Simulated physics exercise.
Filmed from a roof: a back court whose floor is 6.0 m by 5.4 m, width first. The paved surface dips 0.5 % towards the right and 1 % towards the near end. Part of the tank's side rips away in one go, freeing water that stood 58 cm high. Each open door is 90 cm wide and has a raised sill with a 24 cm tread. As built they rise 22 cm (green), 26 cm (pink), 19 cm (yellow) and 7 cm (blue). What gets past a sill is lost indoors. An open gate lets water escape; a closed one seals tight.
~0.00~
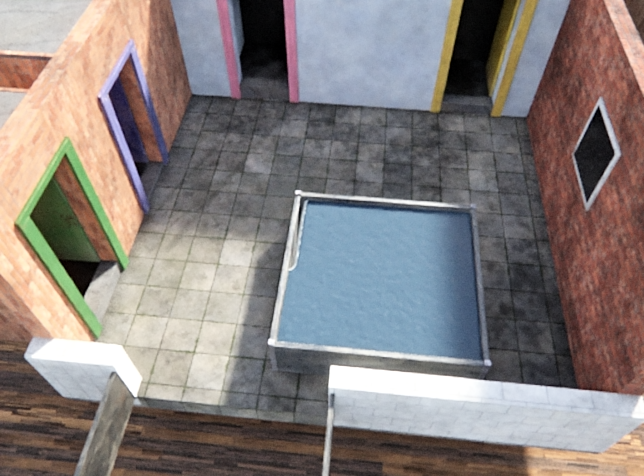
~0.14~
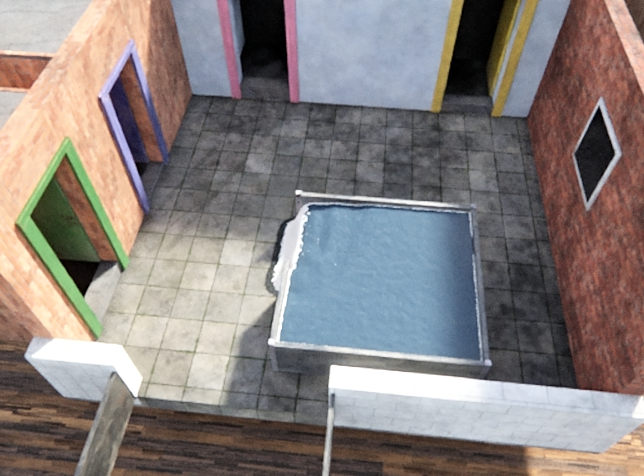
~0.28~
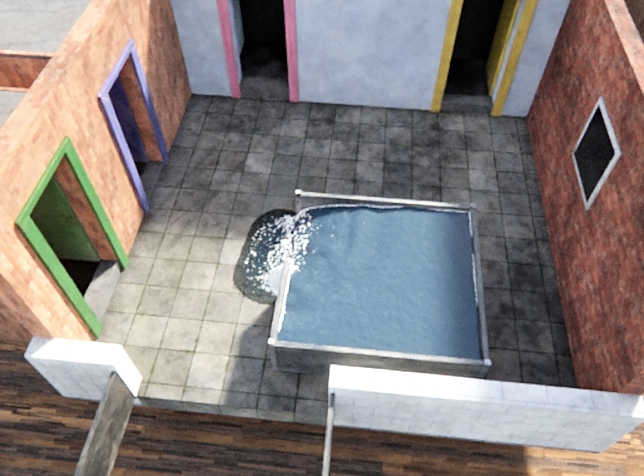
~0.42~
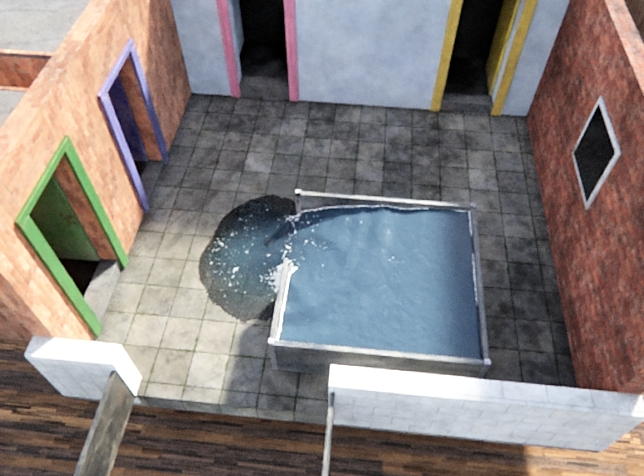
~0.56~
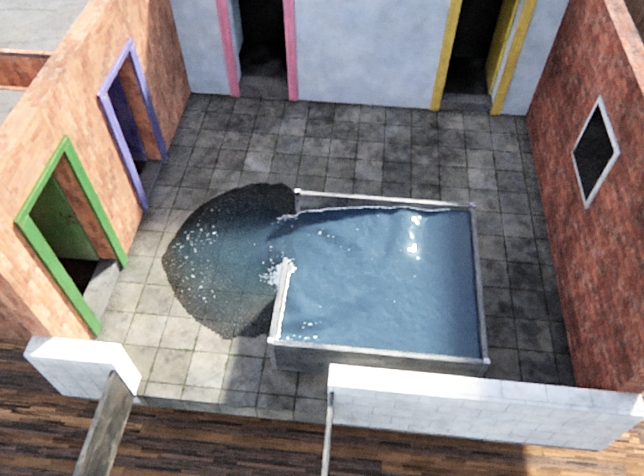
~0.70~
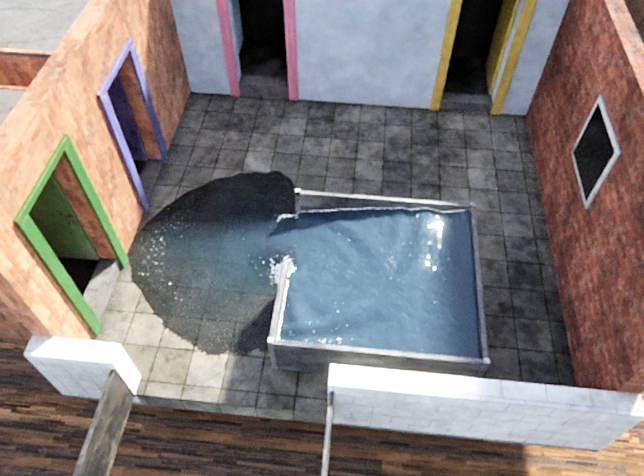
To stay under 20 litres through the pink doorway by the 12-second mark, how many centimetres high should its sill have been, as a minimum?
Close to 9 cm is just enough.
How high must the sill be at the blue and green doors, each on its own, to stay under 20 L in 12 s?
Roughly 21 cm at blue and 19 cm at green.
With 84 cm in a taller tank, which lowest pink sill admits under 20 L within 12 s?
About 14.0 cm.
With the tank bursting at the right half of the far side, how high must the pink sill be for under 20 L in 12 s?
About 5.5 cm.
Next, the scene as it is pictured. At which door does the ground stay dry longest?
The yellow one.
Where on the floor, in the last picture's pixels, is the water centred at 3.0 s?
Near (298, 267).
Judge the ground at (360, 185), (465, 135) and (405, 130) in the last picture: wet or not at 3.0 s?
In that order: Not reached, dry, still dry.
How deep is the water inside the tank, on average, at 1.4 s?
Roughly 44 cm on average.
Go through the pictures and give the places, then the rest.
The first picture shows still water, 58 cm deep, in the tank at (381, 272); the pink door at (261, 50) is dry.
In the second picture, the gap is at (296, 248), the front 0.3 m out at (273, 287); the back of the tank holds 58 cm.
In the third picture, the front is at (239, 276), 0.7 m from the gap at (296, 248); 0.8 m2 of floor is wet, 58 cm left at the back.
In the fourth picture, the front is at (206, 269), 1.2 m from the gap at (296, 248); 1.8 m2 of floor is wet, 58 cm left at the back.
In the fifth picture, water pours out at (295, 248) and has run 1.8 m, to (169, 261); about 5 cm deep outside, 58 cm at the back.
In the sixth picture, the front is at (134, 251), 2.3 m from the gap at (295, 247); 4.4 m2 of floor is wet, 58 cm left at the back; the pink door at (260, 48), 3.5 m from the gap, is still 2.1 m from the nearest water.
After 1.4 s water covers 25 % of the floor, deepest (32 cm) near (284, 243); it has not reached the pink door.
After 3.0 s water covers 40 % of the floor, deepest (34 cm) near (83, 369); 11 cm at the pink door, 0 litres in over its 26 cm sill.
After 12.0 s water covers 95 % of the floor, deepest (14 cm) near (563, 418); 5 cm at the pink door, 0 litres in over its 26 cm sill.
At the pink door as built, the water arrived by 2.7 s and peaked near 13 cm at 3.6 s.
With a sill of 7 cm, 46 litres would have come in within the 12 s; with 11.5 cm, 6 litres. So under 20 litres takes about 9 cm.
